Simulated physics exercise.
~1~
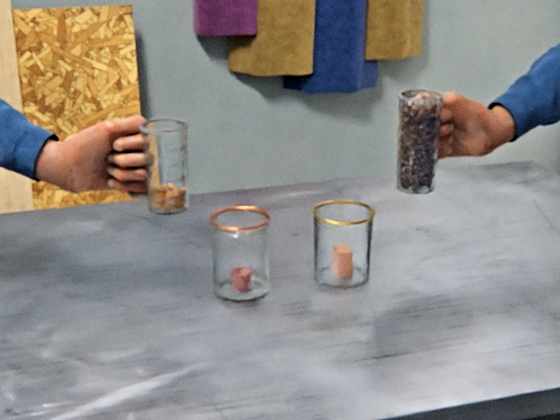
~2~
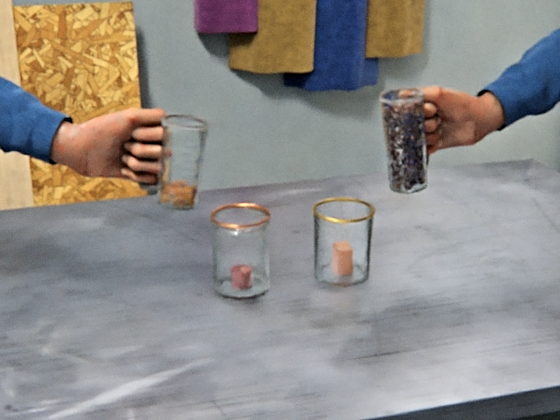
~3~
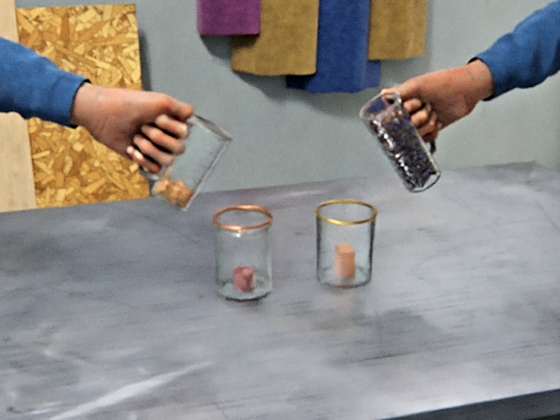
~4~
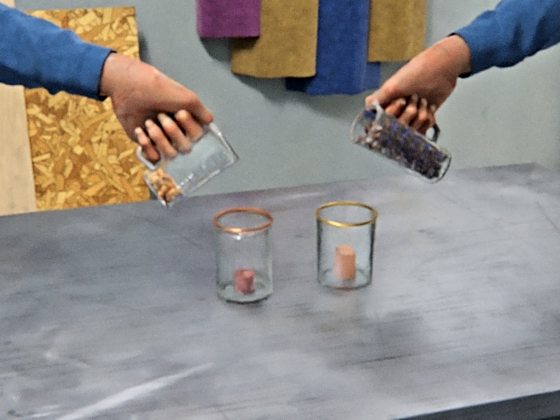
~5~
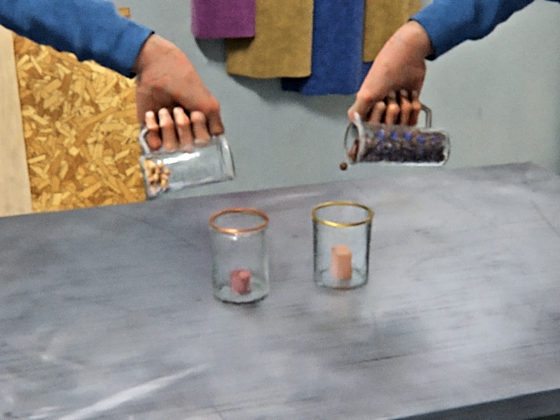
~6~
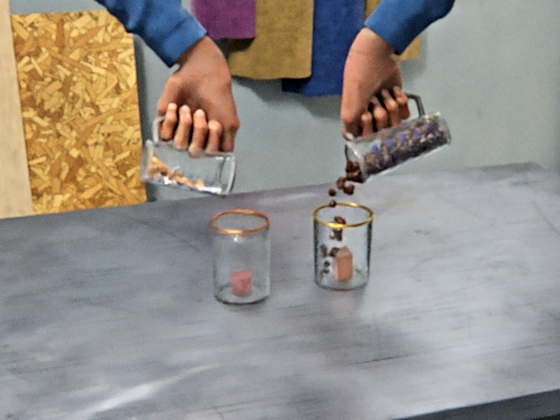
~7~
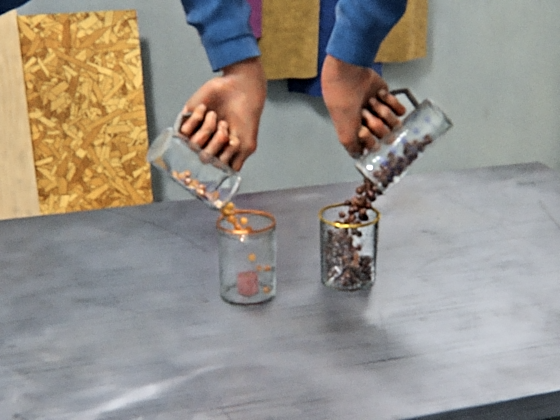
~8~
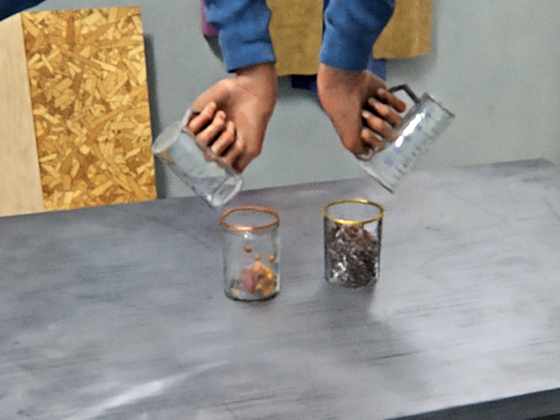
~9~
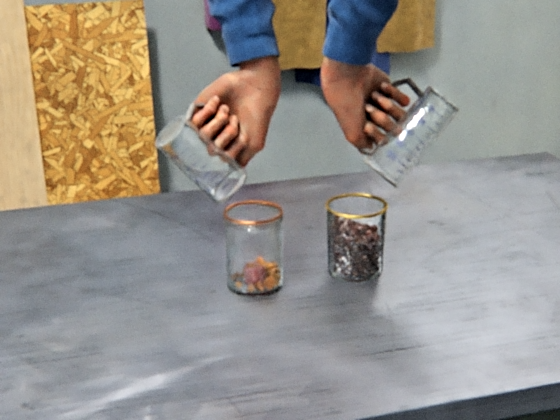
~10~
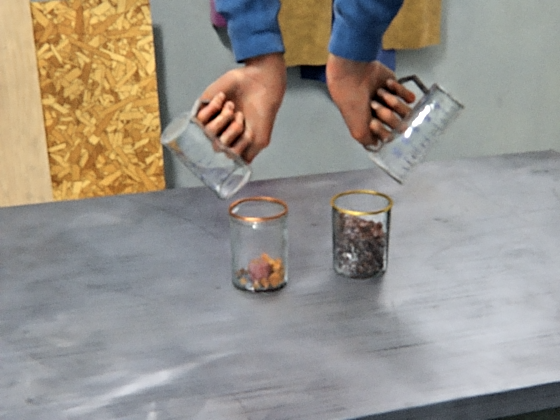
Two hands tipped glass cups over two clear containers on a gray table, the right one pouring dark beans first, then the left one orange bits; the beans buried the right container's small peg, while the left's reddish one still poked out.
